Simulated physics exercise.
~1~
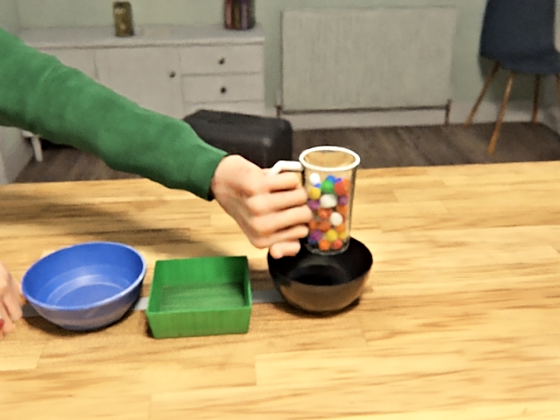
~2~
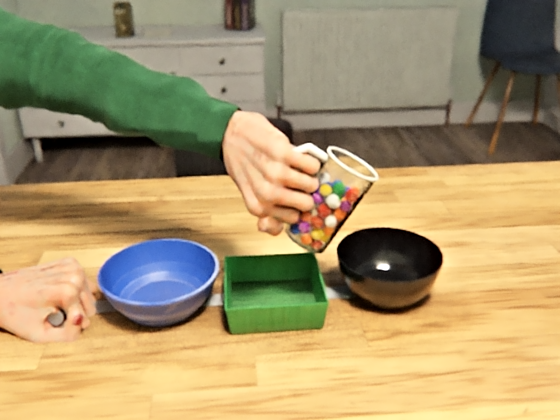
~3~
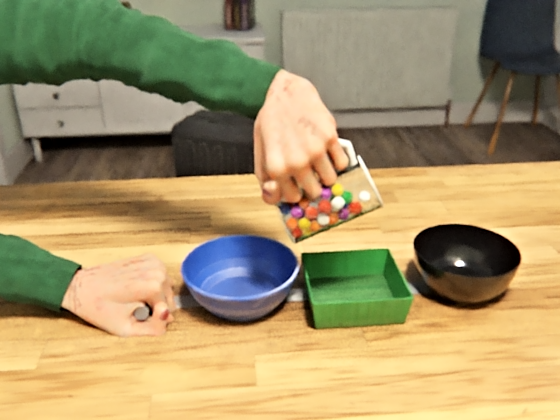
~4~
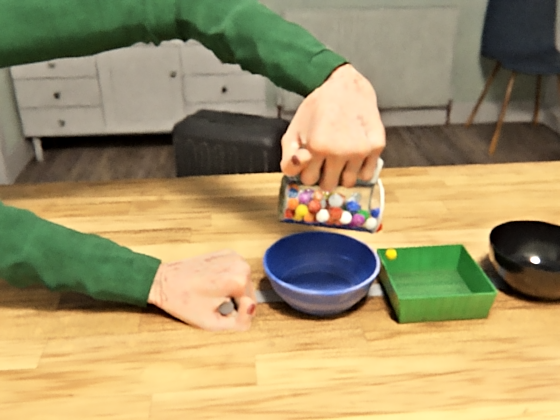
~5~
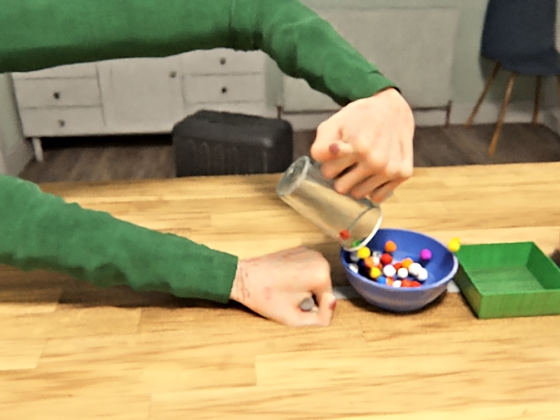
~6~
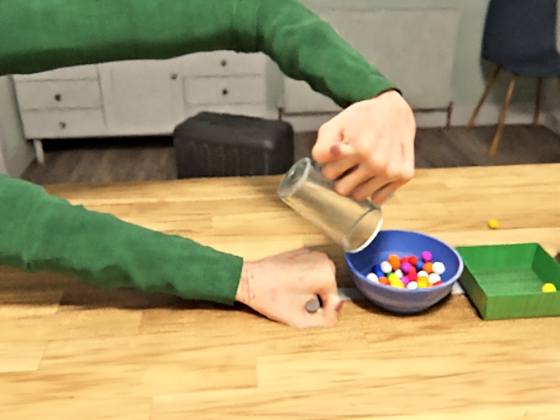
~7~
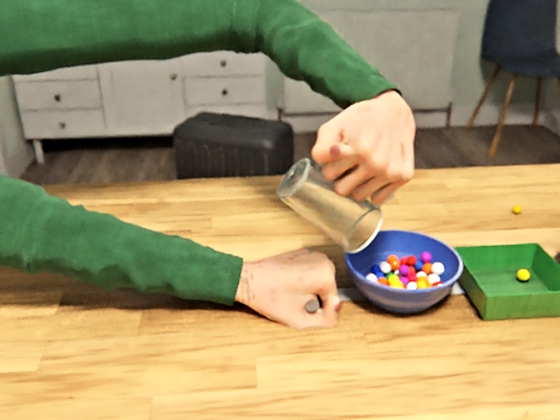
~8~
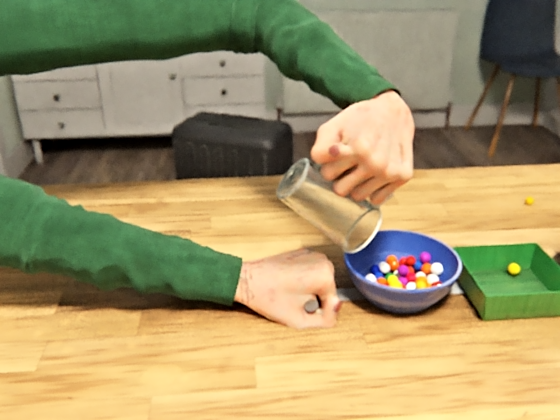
Dishes sliding right along a table as a hand tips a glass of colourful balls, most landing in the blue bowl.
